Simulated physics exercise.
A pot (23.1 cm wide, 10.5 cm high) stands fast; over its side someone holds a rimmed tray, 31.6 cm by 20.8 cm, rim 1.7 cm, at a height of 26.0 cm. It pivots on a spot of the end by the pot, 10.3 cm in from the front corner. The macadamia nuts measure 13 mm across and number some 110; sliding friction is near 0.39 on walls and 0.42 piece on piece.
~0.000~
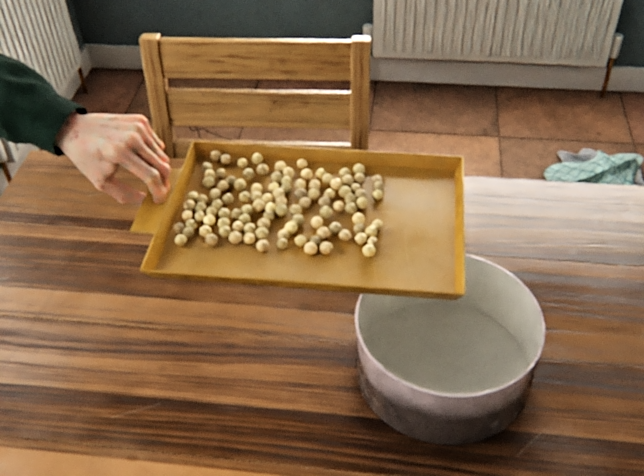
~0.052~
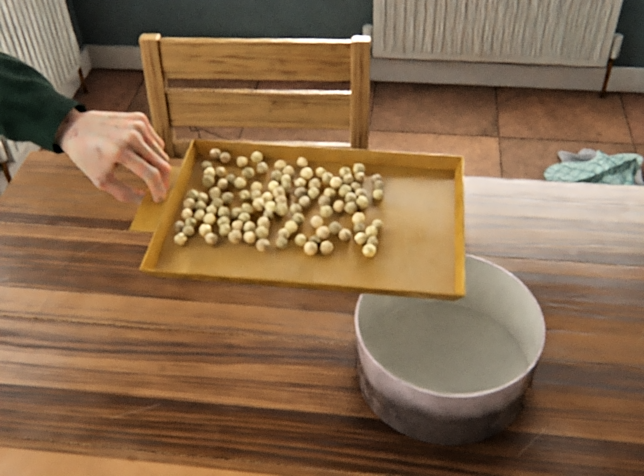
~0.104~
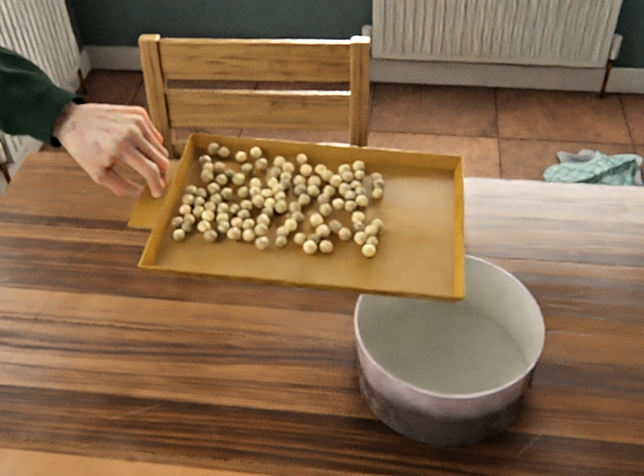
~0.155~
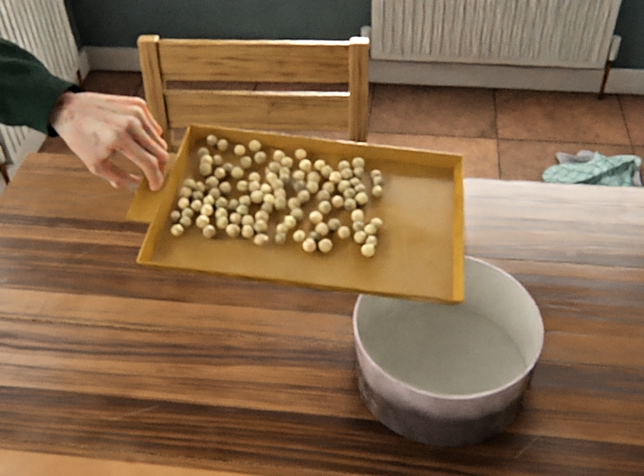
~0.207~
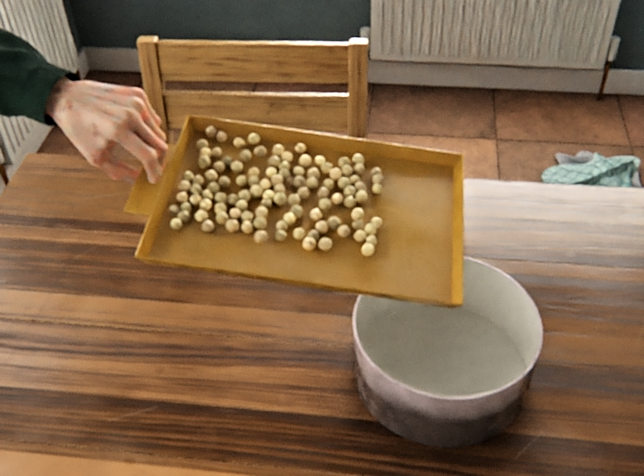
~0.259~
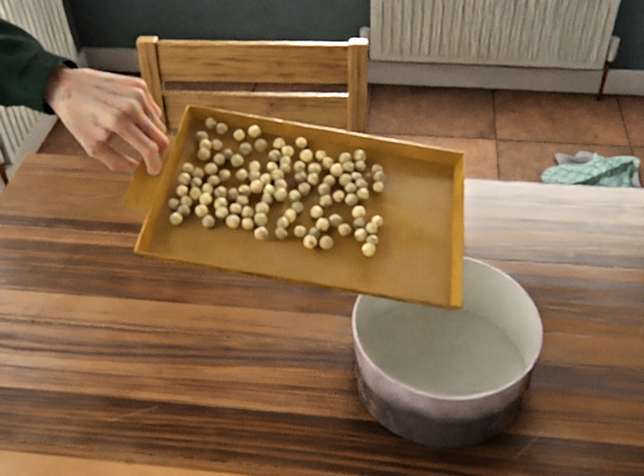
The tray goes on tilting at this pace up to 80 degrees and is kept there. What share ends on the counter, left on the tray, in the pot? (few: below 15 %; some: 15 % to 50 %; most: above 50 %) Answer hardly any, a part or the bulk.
Counter: The bulk, tray: Hardly any, pot: A part.
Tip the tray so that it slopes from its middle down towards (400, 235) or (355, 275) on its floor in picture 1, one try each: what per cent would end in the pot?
Some 80 and 55 per cent.
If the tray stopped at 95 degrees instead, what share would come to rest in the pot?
It would be near 45 per cent.
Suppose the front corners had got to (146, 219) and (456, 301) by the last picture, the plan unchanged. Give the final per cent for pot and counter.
Pot 35, counter 65.
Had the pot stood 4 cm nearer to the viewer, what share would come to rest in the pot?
It would be near 90 per cent.
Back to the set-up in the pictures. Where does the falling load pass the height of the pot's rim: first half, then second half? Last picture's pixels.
At about (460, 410), then at (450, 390).
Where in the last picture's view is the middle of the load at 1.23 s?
At about (440, 381).
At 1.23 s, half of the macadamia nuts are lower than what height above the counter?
Some 12 cm.
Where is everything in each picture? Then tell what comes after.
The first frame shows tray tilt 0 degrees, front corners at (149, 266) and (457, 288); middle of the pieces at (281, 202); pot at (449, 318).
The second frame shows tray tilt 1 degrees, front corners at (149, 265) and (457, 289); middle of the pieces at (281, 202).
The third frame shows tray tilt 3 degrees, front corners at (148, 262) and (457, 292); middle of the pieces at (280, 199).
The fourth frame shows tray tilt 5 degrees, front corners at (146, 257) and (456, 295), lowest corner right front; middle of the pieces at (280, 195).
The fifth frame shows tray tilt 8 degrees, front corners at (145, 252) and (455, 298), lowest corner right front; middle of the pieces at (279, 190).
The sixth frame shows tray tilt 11 degrees, front corners at (144, 247) and (455, 300), lowest corner right front; middle of the pieces at (280, 186); pot at (446, 321). Its pace works out near 55 degrees a second.
Then, at 0.84 s, tilt 44 degrees; the tray holds 80 %, the pot 0 %.
After 1.23 s, tilt 65 degrees; the tray holds 40 %, the pot 10 %.
After 1.70 s, tilt 80 degrees; the tray holds 0 %, the pot 40 %.
At rest (2.6 s), counter 55 %, tray 0 %, pot 45 %.
